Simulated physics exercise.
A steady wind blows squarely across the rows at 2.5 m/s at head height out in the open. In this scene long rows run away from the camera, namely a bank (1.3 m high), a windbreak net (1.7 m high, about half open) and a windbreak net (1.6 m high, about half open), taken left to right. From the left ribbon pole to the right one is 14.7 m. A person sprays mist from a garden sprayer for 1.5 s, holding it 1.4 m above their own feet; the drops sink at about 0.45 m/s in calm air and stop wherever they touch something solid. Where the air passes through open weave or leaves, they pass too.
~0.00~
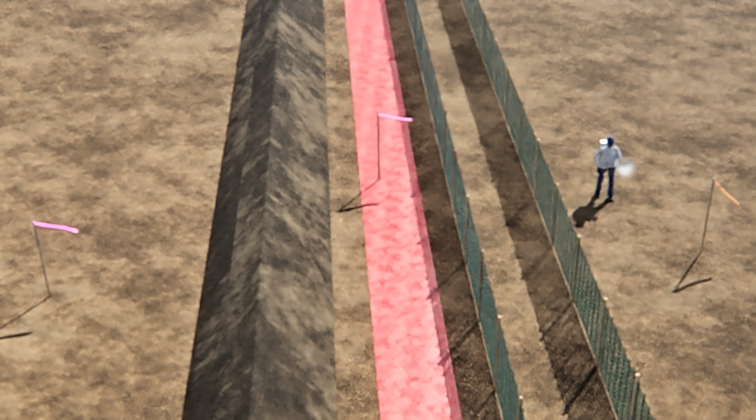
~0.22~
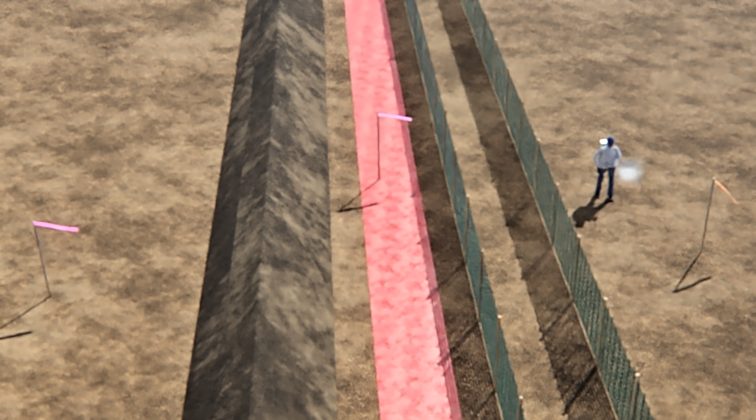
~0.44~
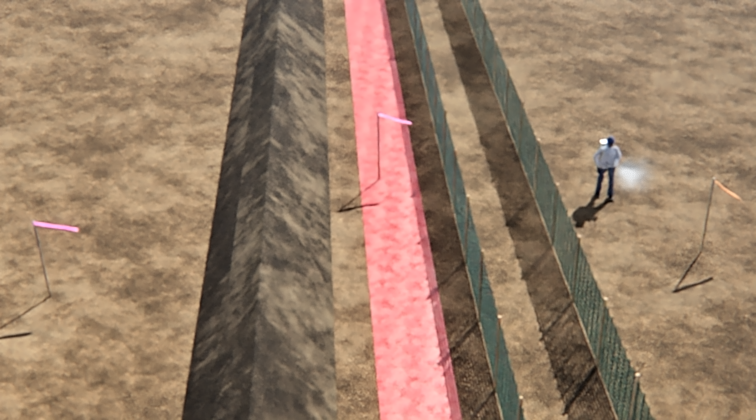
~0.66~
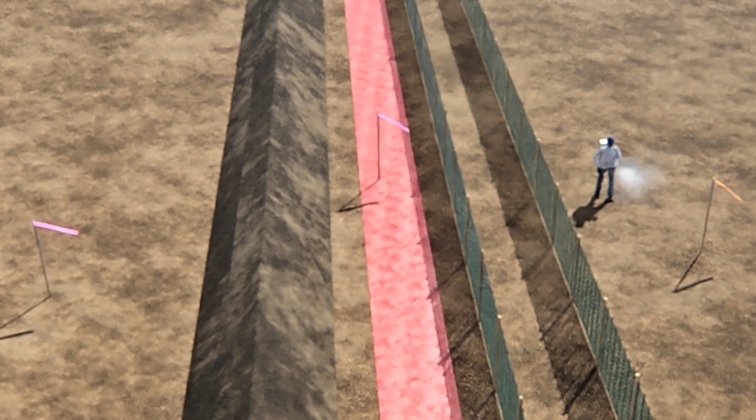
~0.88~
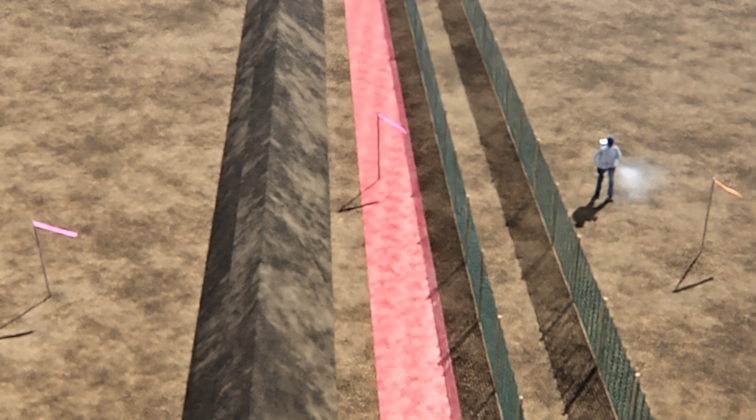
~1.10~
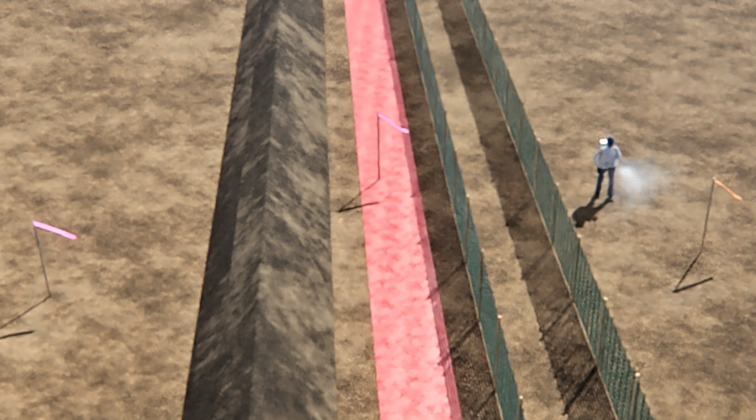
A pale mist grows beside a standing person in a light top and dark trousers at the right, spreading slowly rightward over bare brown ground seen from high above. A dark sloping bank, a pink-red strip and two green net fences run up the view, left to right, among three thin poles. Their pink and orange ribbons point right and sag slightly, while the person and camera stay still.
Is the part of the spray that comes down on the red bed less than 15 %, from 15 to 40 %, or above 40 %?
Amount caught: Under 15 %.
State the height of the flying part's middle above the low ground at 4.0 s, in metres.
Somewhere near 0.4 metres, I'd say.
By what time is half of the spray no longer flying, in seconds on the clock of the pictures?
Near 3.6 s.
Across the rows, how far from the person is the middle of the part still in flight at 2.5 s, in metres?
Roughly 0.5 m.
After 2.5 s, 19 % is no longer flying here, and 0 % lies on the red bed; the middle of what still flies is 0.6 m above the low ground, near (644, 194).
After 4.0 s, 60 % is no longer flying here, and 0 % lies on the red bed; the middle of what still flies is 0.5 m above the low ground, near (661, 198).
After 8.0 s, 94 % is no longer flying here, and 0 % lies on the red bed.
After 20.0 s, 100 % is no longer flying here, and 0 % lies on the red bed.
After 45.0 s, 100 % is no longer flying here, and 0 % lies on the red bed.
